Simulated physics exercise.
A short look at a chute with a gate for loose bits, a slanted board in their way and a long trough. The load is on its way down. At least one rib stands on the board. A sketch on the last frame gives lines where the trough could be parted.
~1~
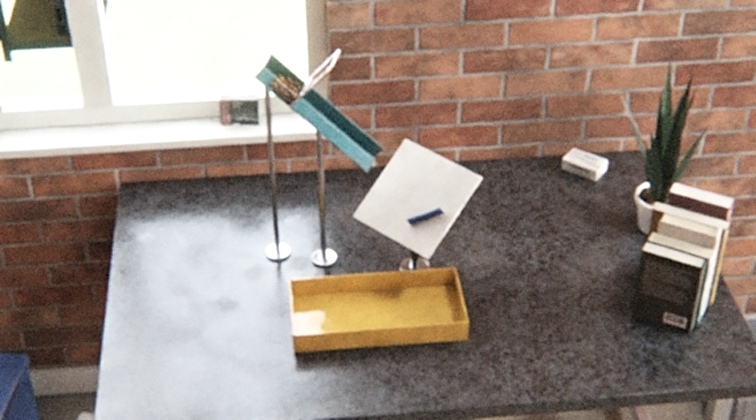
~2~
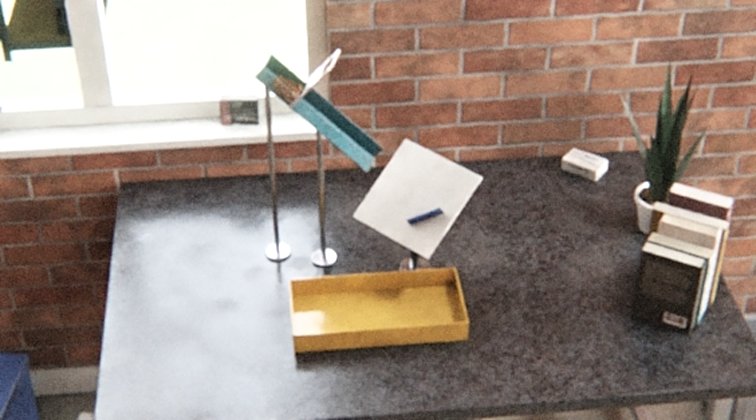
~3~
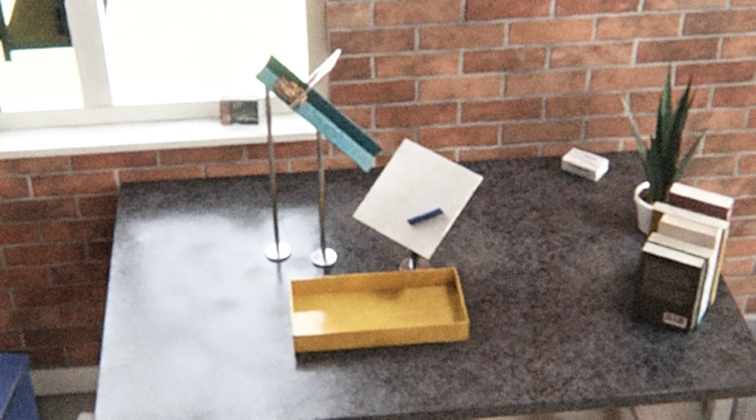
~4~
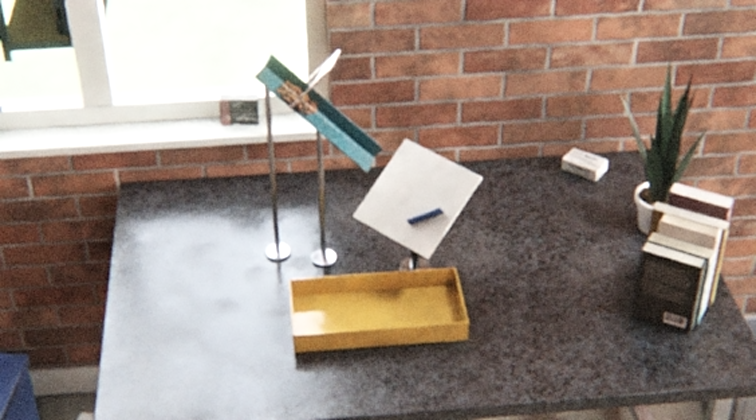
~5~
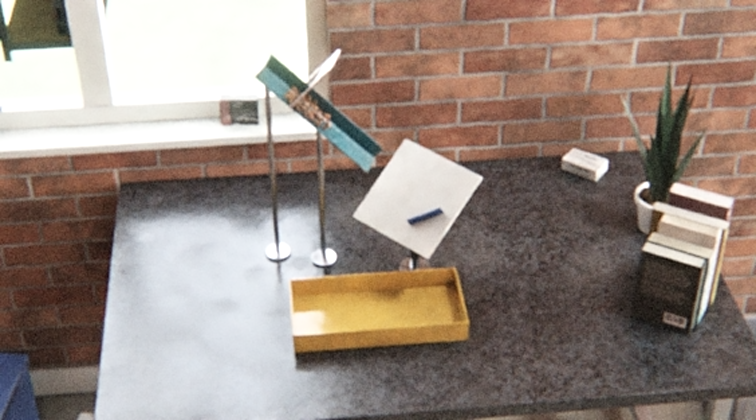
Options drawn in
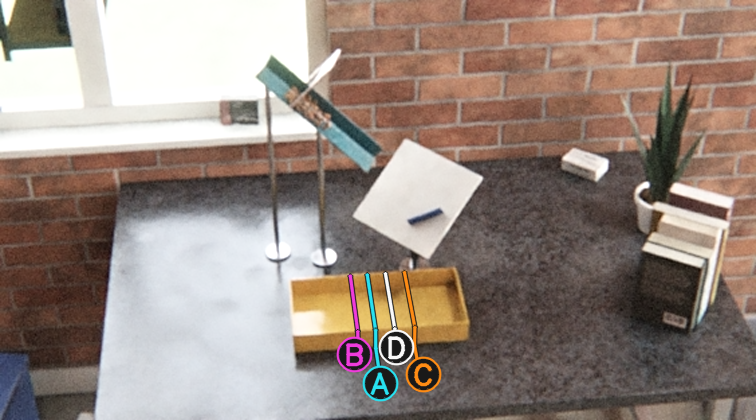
A dark speckled tabletop stands against a red brick wall beside a bright window, seen from above at an angle. A sloping teal chute on two thin metal stands is at left of centre, near a tilted white board with a small blue rib, a long yellow trough, a potted plant and books at right. Small brownish bits slide a short way down the chute, while all else and the camera stay still.
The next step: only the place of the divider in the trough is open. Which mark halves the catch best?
A.
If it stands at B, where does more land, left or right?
The right side.
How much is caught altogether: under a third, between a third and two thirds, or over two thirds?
It is over two thirds.
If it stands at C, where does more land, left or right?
The left side.
On the marked copy, line A crosses the front rim at (375, 329); line B crosses the front rim at (357, 330); line C crosses the front rim at (414, 326); line D crosses the front rim at (394, 328).
If A is chosen, of what is caught, roughly a third on the left of the divider, roughly two thirds on the right.
If B is chosen, of what is caught, just a few on the left of the divider, almost all on the right.
If C is chosen, of what is caught, almost all on the left of the divider, about a tenth on the right.
If D is chosen, of what is caught, the larger part on the left of the divider, about a tenth on the right.
